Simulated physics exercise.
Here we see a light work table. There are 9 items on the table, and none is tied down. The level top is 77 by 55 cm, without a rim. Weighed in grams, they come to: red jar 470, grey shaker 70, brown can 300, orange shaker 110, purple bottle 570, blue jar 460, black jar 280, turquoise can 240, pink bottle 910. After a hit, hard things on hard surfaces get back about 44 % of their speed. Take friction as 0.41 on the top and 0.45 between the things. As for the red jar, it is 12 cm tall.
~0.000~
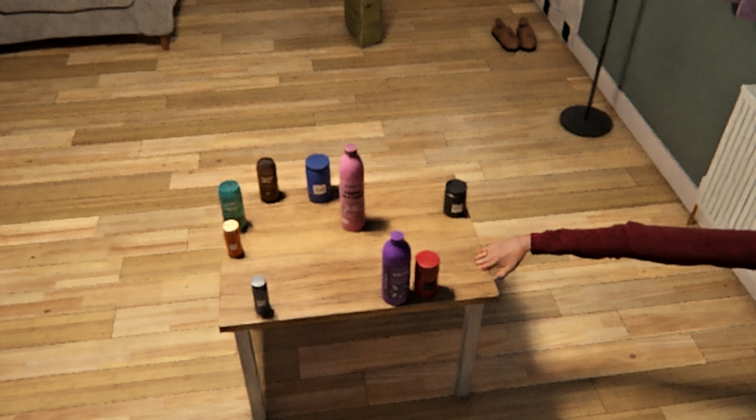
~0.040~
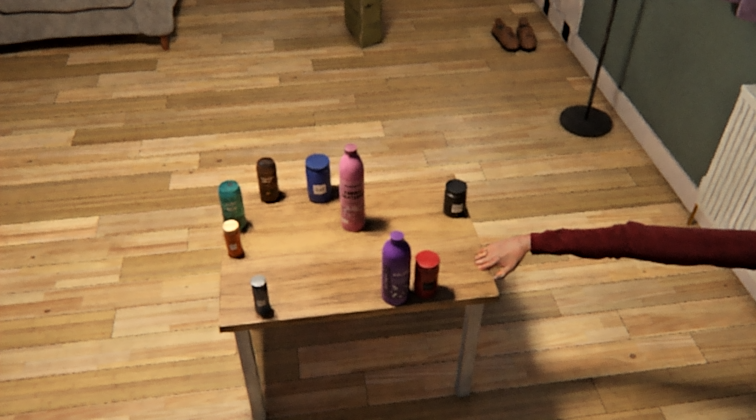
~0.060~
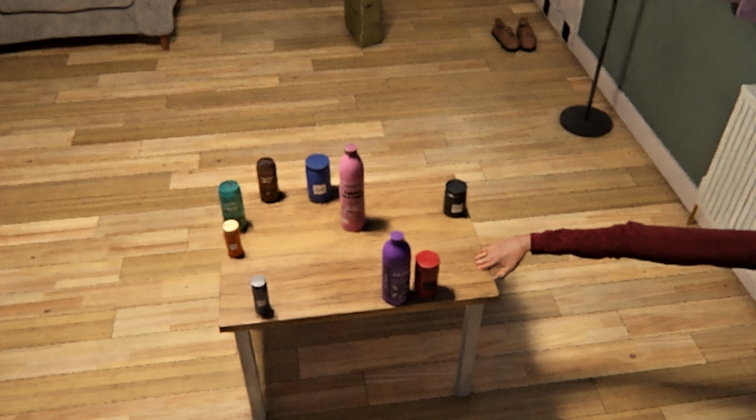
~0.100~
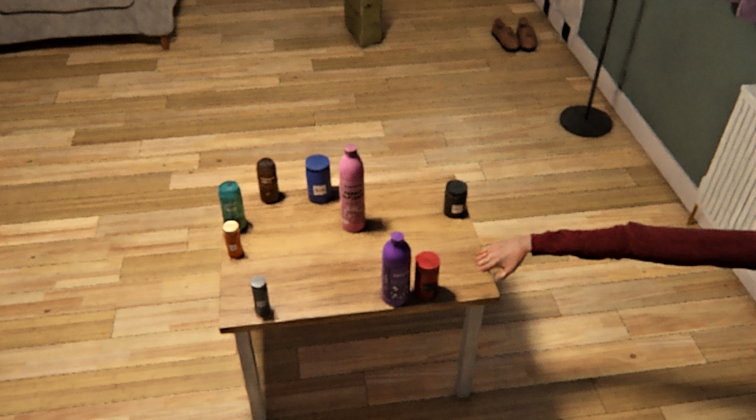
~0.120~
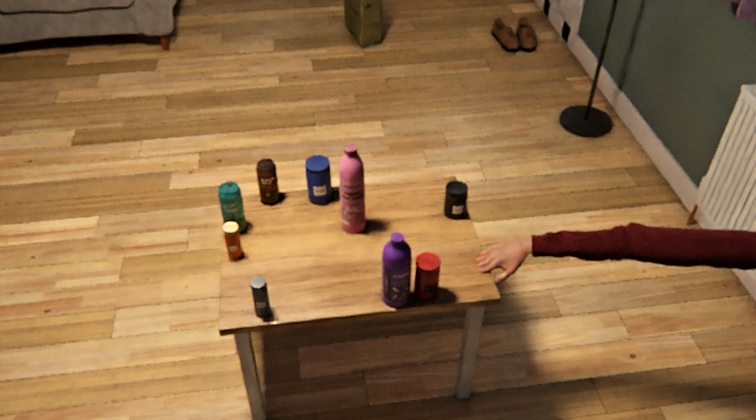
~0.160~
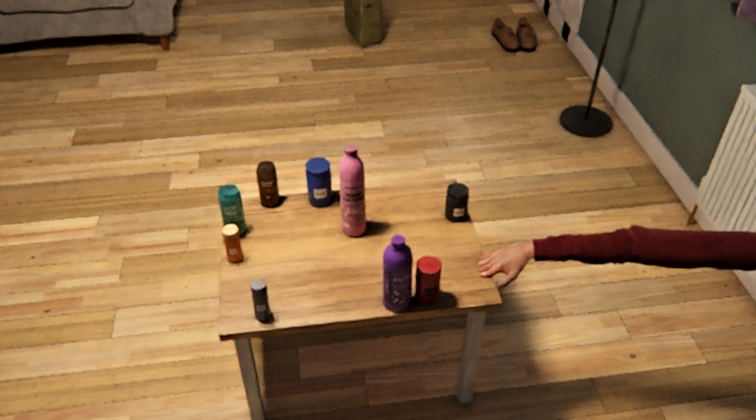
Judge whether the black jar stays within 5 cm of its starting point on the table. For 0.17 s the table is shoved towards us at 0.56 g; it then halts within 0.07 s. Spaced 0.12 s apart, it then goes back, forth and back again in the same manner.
Looks like it sticks around.
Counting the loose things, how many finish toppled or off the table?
Total: 7.
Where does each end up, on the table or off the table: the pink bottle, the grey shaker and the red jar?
Afterwards, the pink bottle stays on its support, the grey shaker leaves its support, and the red jar stays on its support.
After 0.46 s, table 11 cm from its start; purple bottle now off the table; black jar moved 2 cm near (465, 225); orange shaker 55° off upright.
After 0.66 s, grey shaker now off the table; black jar moved 2 cm near (457, 204); orange shaker on its side.
After 0.96 s, table 9 cm from its start; black jar moved 3 cm near (460, 212); orange shaker on its side; pink bottle on its side.
After 1.36 s, black jar moved 3 cm near (458, 205); brown can on its side; orange shaker on its side.
In the end (3.0 s), off the table, grey shaker and purple bottle; toppled on the table, red jar, brown can, orange shaker, turquoise can and pink bottle; the other 2 under 5 cm from the start. At the end, from the last picture's camera, black jar near (455, 198).
